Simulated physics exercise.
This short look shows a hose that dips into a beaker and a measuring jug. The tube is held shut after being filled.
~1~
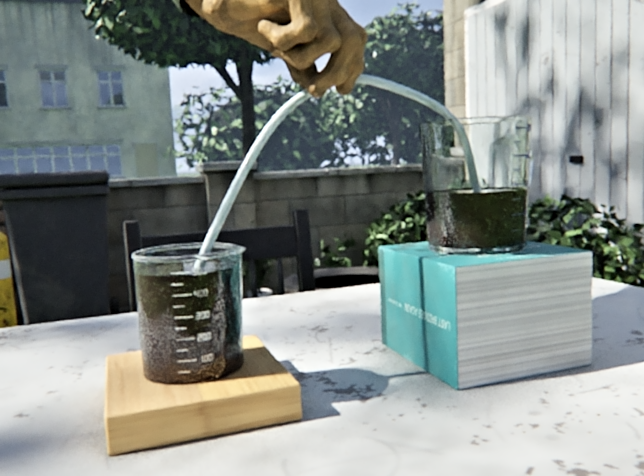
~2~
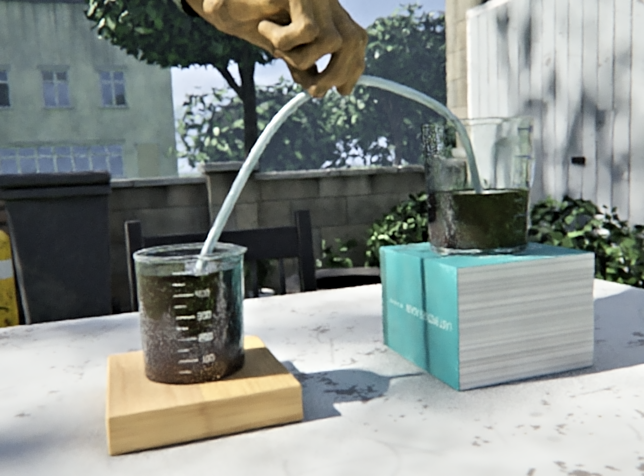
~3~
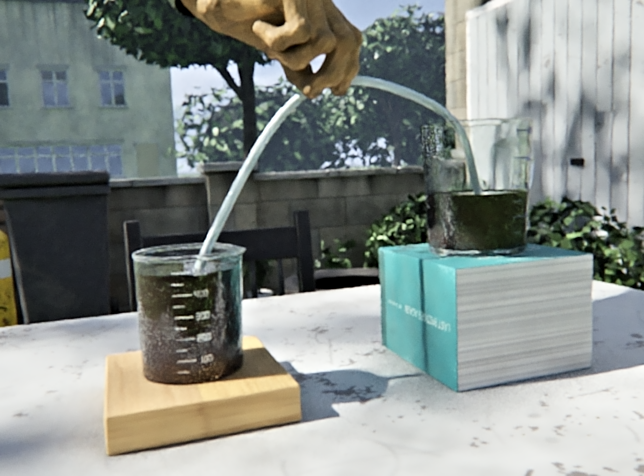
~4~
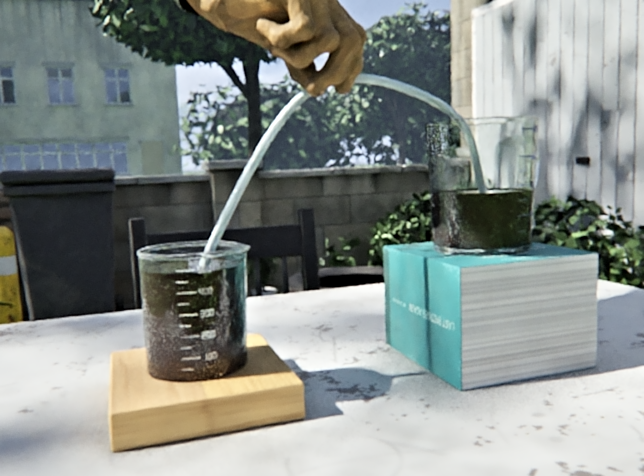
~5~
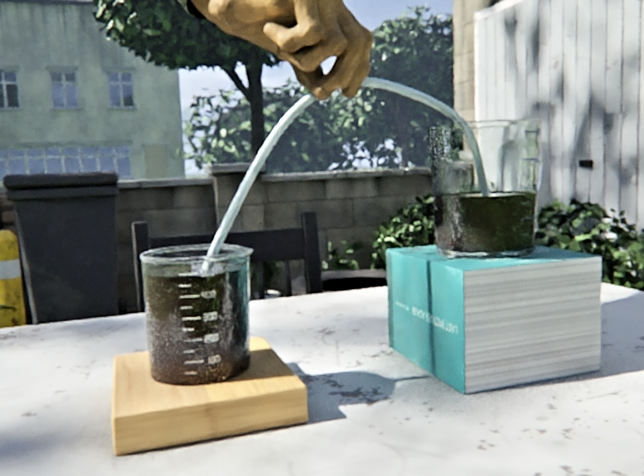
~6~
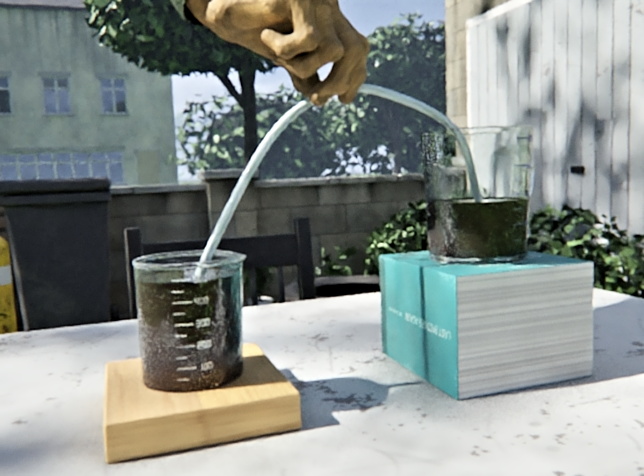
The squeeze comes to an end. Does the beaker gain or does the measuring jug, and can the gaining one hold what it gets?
Coffee goes: The left one gains. Receiving: It cannot hold it.
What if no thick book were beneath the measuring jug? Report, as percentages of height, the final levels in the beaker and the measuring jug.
Roughly 50 per cent, then 65 per cent.
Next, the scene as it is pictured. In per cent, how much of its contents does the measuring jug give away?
Share passed on: Around 65 percent.
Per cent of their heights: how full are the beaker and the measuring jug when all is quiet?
First 100 %, second 15 %.
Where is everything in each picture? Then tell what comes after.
Nothing flows; beaker (190, 308) nearly full, up on the wooden block; measuring jug (475, 182) about half full, up on the thick book, in the first frame.
Fingers on the hose; beaker nearly full, surface at (189, 268); measuring jug about half full, surface at (477, 192), in the second frame.
Still shut; beaker (190, 308) nearly full; measuring jug (476, 184) about half full, in the third frame.
The hose is pinched; beaker nearly full, surface at (192, 266); measuring jug about half full, surface at (481, 191), in the fourth frame.
Nothing flows; beaker (198, 309) nearly full, up on the wooden block; measuring jug (484, 185) about half full, up on the thick book, in the fifth frame.
Fingers on the hose; beaker nearly full, surface at (188, 275); measuring jug about half full, surface at (477, 200), in the sixth frame.
Next, the beaker is full to the brim; the measuring jug is about a third full.
After that, the beaker is full to the brim; the measuring jug is about a quarter full; the lower one has run over.
Finally, the beaker is full to the brim; the measuring jug is nearly empty; the lower one has run over; the two surfaces are level.
